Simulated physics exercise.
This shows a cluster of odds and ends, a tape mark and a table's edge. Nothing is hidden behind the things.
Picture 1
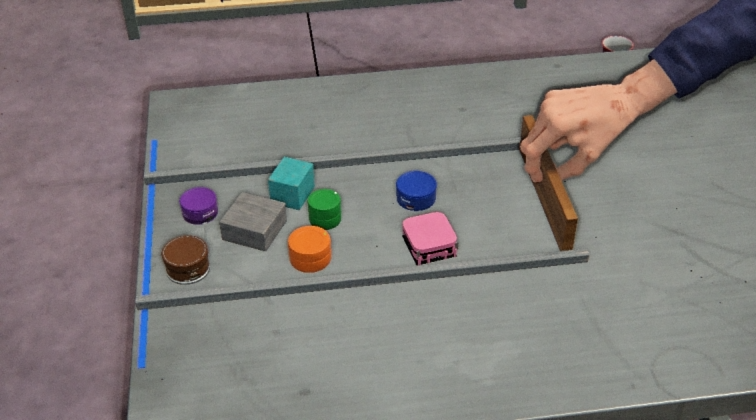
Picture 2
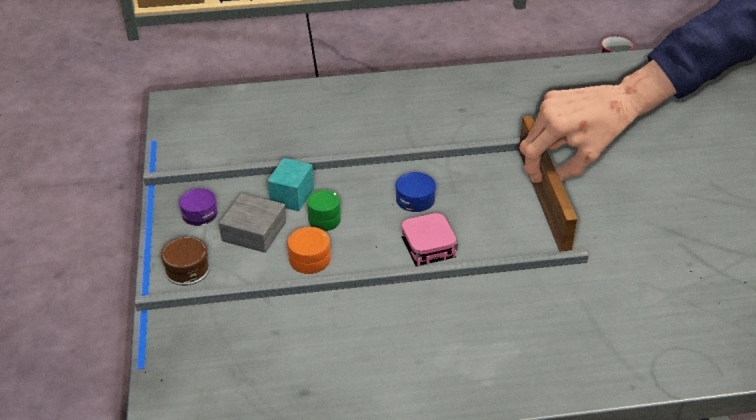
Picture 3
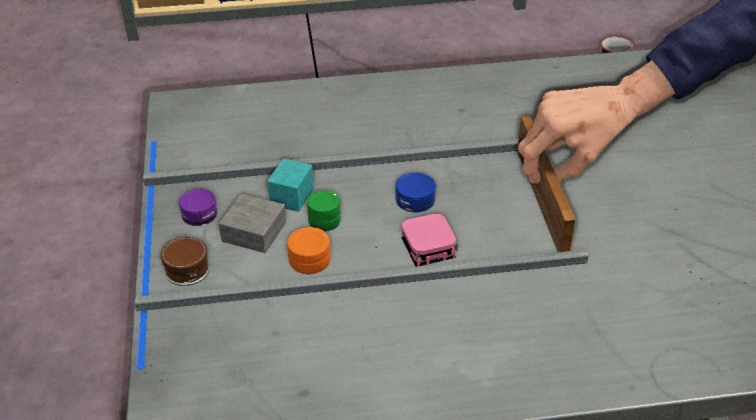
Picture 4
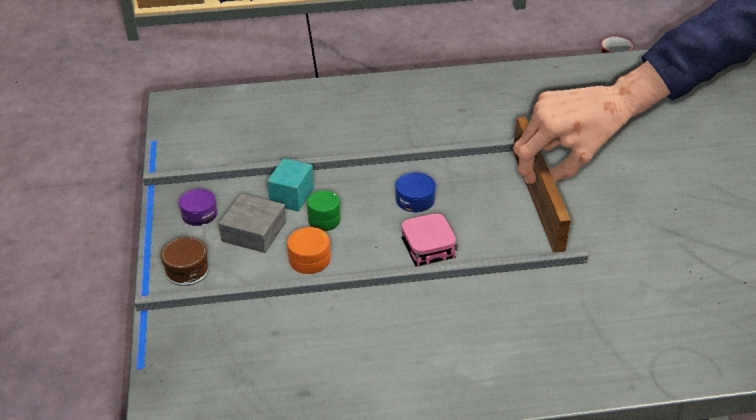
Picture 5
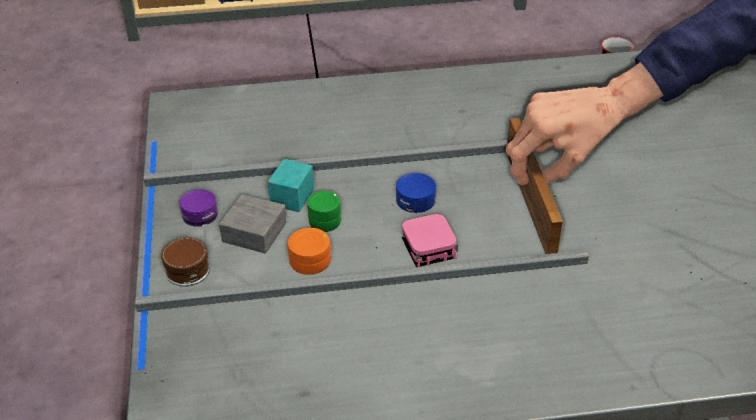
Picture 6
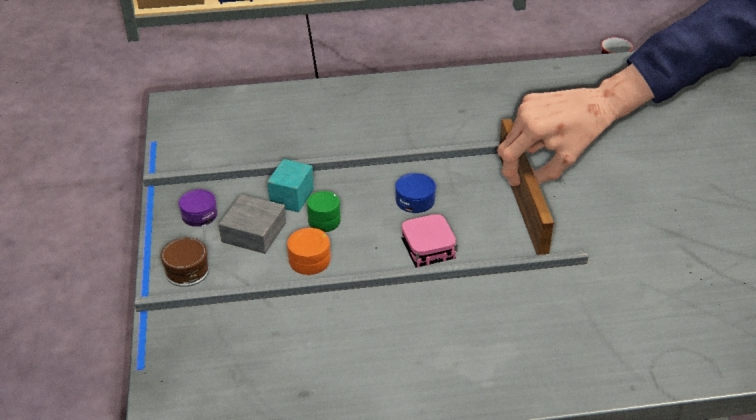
A hand sliding a wooden board slightly left between two rails on a grey table, while the scattered tubs and blocks stay still.
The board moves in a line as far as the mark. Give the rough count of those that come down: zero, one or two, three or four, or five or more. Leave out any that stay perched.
In the end the number that fall off is five or more.
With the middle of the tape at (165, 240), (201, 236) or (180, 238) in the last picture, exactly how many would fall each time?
It would be 4, 2 and 4.
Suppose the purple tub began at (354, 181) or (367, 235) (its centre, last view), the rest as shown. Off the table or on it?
The purple tub falls; goes over.
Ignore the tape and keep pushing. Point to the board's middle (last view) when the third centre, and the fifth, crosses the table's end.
Its middle is around (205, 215) and later (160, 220).
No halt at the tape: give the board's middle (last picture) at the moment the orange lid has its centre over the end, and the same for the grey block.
At (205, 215) for the orange lid; at (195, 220) for the grey block.
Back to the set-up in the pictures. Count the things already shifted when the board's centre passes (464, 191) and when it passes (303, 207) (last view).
At the one place 0, at the other 6.
Early on, none off yet; brown tin at rest near (186, 262); purple tub at rest near (198, 208); grey block at rest near (253, 223).
A while later, none off yet; brown tin travelled a little near (168, 263); purple tub moving near (188, 207); grey block travelled about its own width near (215, 227).
Finally, the number that fall off is five or more; lost, pink case, blue tub, green lid, orange lid, turquoise block, grey block, purple tub and brown tin.
